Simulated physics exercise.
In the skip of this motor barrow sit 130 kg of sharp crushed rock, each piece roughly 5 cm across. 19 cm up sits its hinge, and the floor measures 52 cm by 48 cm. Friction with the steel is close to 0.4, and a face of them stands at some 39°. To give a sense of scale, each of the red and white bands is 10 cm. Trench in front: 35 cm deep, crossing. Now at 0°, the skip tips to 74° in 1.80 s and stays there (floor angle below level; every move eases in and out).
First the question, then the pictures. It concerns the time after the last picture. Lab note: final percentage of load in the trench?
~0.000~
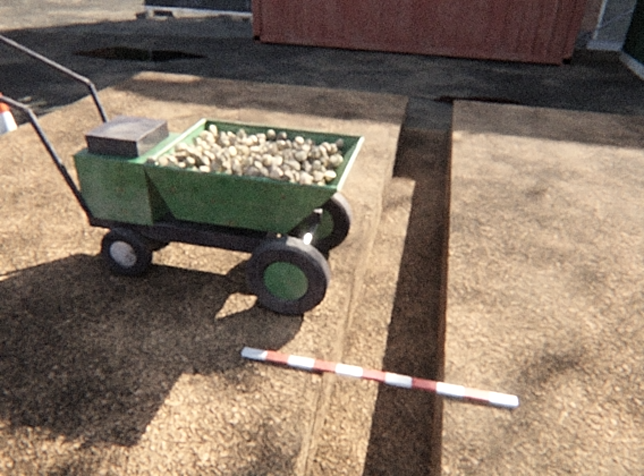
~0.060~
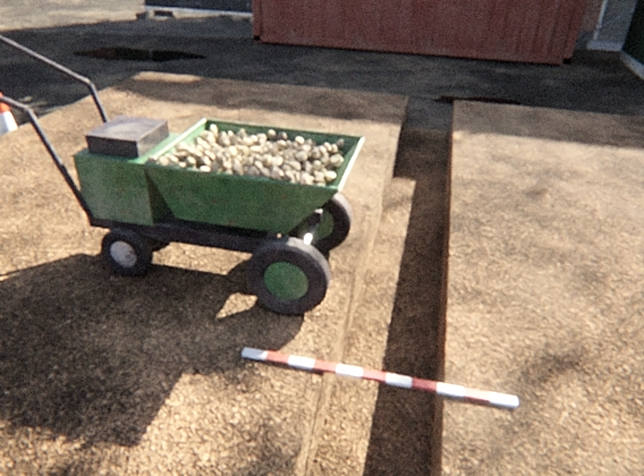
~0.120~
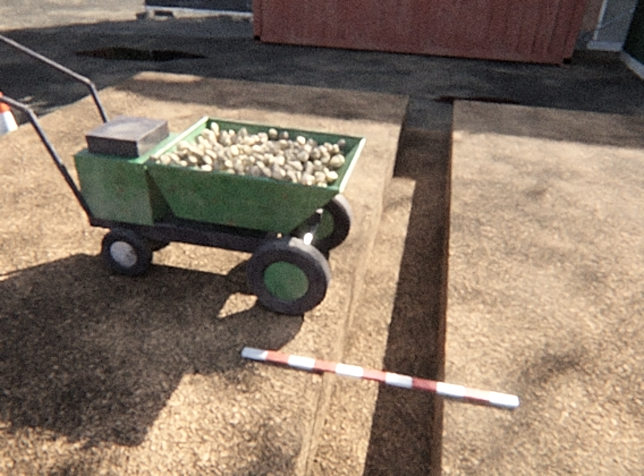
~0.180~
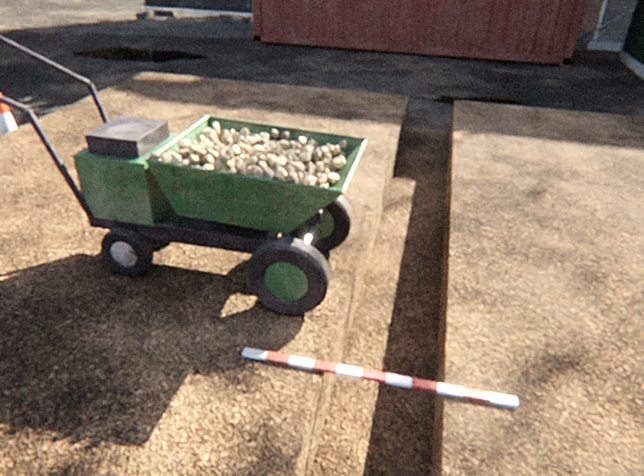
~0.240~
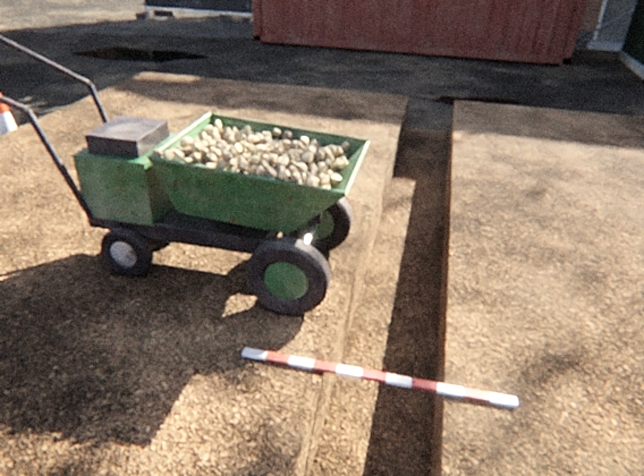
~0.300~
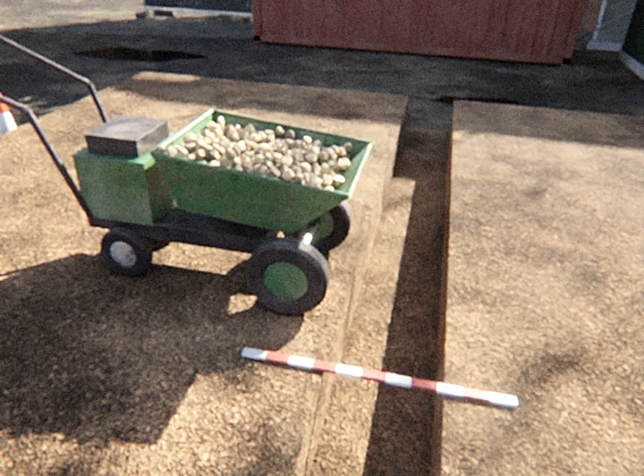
Approx. 86 %.
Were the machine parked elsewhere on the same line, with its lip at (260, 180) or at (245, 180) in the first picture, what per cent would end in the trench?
I'd say some 100 per cent and some 80 per cent.
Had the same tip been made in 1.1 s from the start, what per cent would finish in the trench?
Close to 80 per cent then.
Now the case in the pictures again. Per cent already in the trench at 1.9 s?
40 per cent or so by then.
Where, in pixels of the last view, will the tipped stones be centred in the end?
I'd point to around (416, 338).
After 1.4 s the floor is at 62°; 98 % in the skip, 2 % in the trench; the foremost stones are at (425, 287).
After 1.9 s the floor is at 74°; 49 % in the skip, 40 % in the trench, 11 % past the trench; the foremost stones are at (526, 323).
After 2.2 s the floor is at 74°; 20 % in the skip, 65 % in the trench, 15 % past the trench; the foremost stones are at (561, 335).
After 4.2 s the floor is at 74°; 0 % in the skip, 86 % in the trench, 14 % past the trench; the foremost stones are at (562, 335).
